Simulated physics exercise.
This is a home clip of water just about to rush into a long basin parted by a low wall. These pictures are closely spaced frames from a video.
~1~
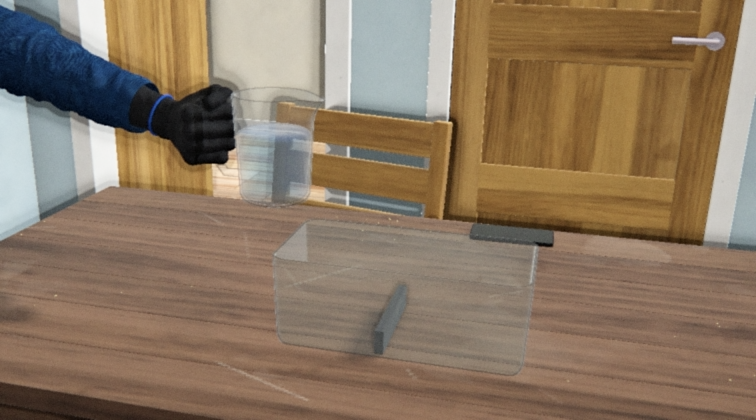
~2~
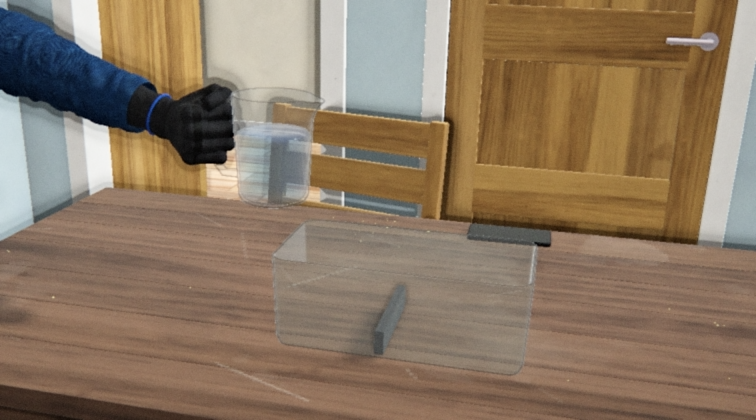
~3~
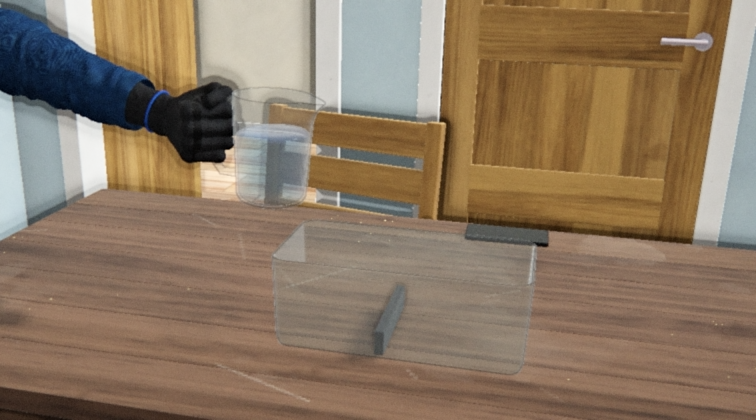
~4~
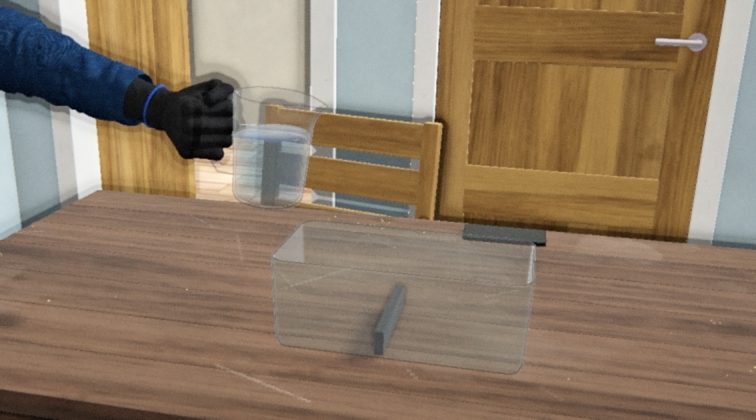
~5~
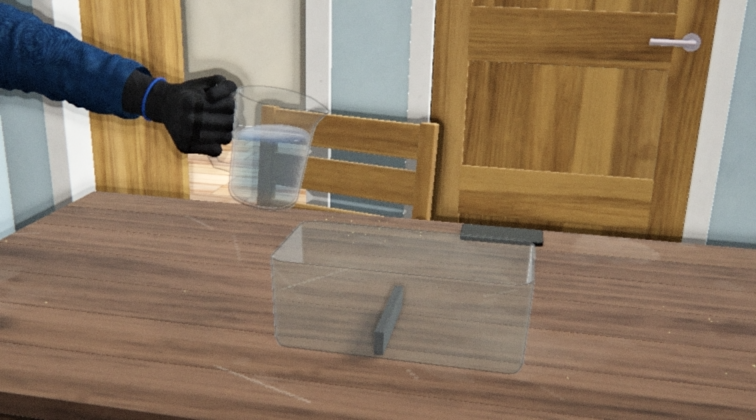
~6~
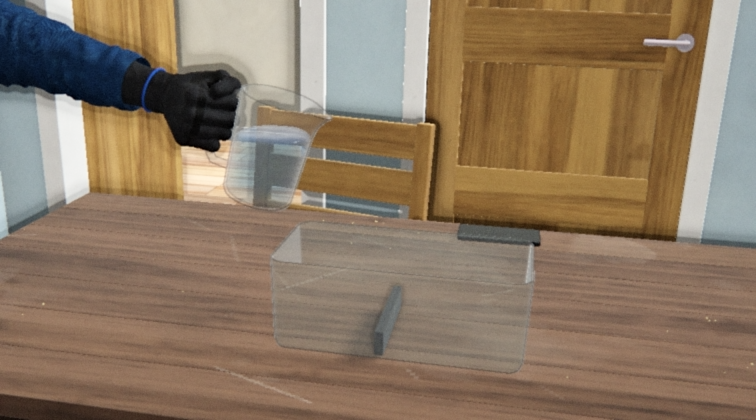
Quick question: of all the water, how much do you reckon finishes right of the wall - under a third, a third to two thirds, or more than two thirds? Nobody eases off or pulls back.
I'd say under a third.
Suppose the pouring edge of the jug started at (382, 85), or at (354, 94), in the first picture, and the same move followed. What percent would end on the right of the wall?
Estimate: 90 per cent, then 70 per cent.
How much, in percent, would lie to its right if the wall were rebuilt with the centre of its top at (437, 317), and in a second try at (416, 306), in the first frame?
Note - case one near 15 %, case two near 5 %.
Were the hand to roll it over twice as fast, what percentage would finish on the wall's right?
About 10 per cent.
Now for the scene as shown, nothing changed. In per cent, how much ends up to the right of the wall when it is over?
Close to 10 in a hundred.
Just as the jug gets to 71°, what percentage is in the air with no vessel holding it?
It's close to 10 %.
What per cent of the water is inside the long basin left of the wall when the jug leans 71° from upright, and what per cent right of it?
Reading: Left some 0 %, right some 0 %.
A moment on, the jug is tipped part way and 92 per cent is still to pour, 1 is left of the wall and 0 right of it.
Next, the jug is tipped right over and 29 per cent is still to pour, 51 is left of the wall and 3 right of it.
Then the jug is tipped right over and 1 per cent is still to pour, 89 is left of the wall and 6 right of it.
Later the jug is tipped right over and 0 per cent is still to pour, 87 is left of the wall and 10 right of it.
At rest 87 per cent lies left of the wall, 10 right of it and 3 outside.
